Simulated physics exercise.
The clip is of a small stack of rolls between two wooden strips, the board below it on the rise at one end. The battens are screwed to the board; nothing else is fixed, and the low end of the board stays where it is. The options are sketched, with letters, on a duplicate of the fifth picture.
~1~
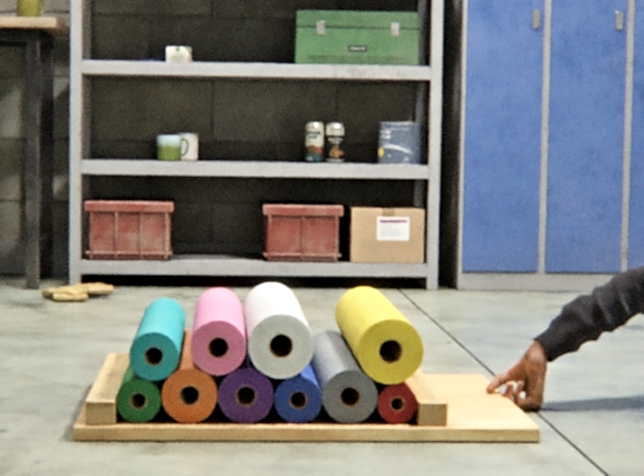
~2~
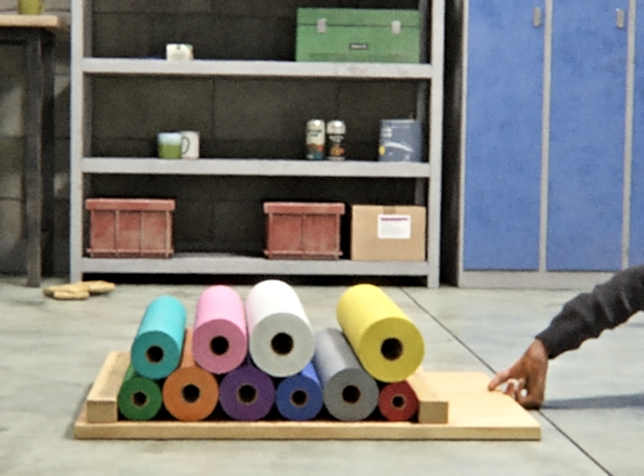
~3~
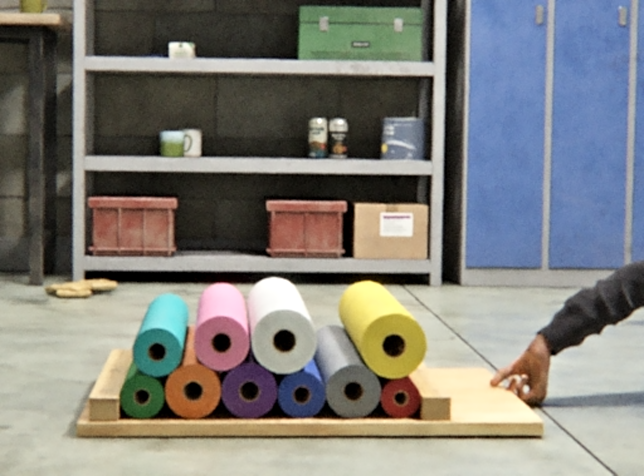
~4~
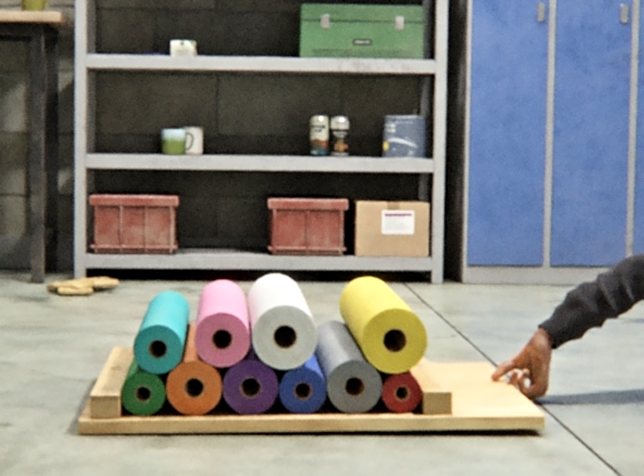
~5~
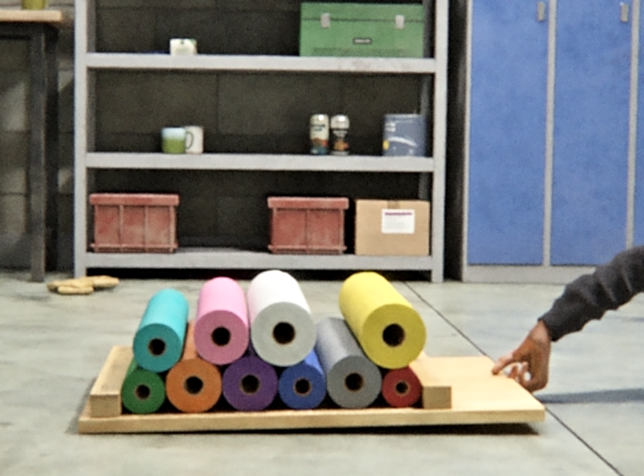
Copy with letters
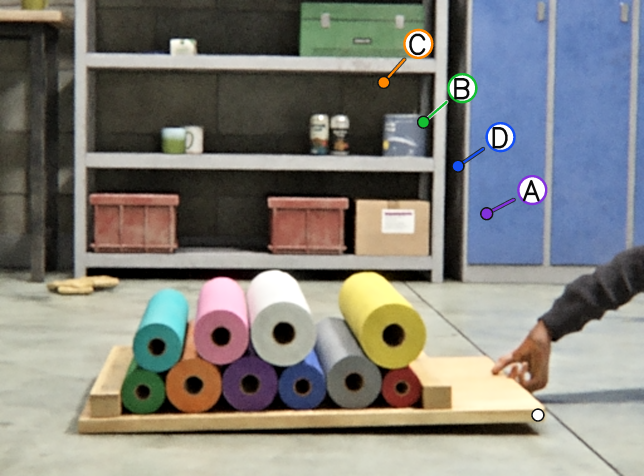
Colourful rolls stacked in two rows between wooden strips staying in place as a hand slightly raises the board's right end.
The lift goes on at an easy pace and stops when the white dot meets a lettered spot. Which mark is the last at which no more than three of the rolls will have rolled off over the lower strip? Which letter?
At most to D.
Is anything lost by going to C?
Yes, at C.
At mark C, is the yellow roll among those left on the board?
The yellow roll: No.
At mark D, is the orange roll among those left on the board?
Yes, with D.
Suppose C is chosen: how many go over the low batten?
With C, four.
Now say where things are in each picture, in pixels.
The first picture shows yellow roll (391, 351); white roll (281, 346); pink roll (218, 347).
The second picture shows pink roll (219, 346); turquoise roll (155, 354).
The third picture shows board (304, 388); grey roll (353, 391); white roll (284, 341).
The fourth picture shows board (305, 384); green roll (143, 394); orange roll (194, 388).
The fifth picture shows board (305, 380); green roll (143, 392); orange roll (193, 385).
On the marked copy, A at (487, 214); B at (424, 122); C at (384, 82); D at (458, 166); the white dot at (538, 415).
Taking D. A third of the way, board at 19°.
Two thirds of the way, board at 35°.
When it is over, board at 35°, three over the low batten (white, pink, turquoise).
As for the rest, A one over the low batten (turquoise); B four over the low batten (yellow, white, pink, turquoise); C four over the low batten (yellow, white, pink, turquoise).
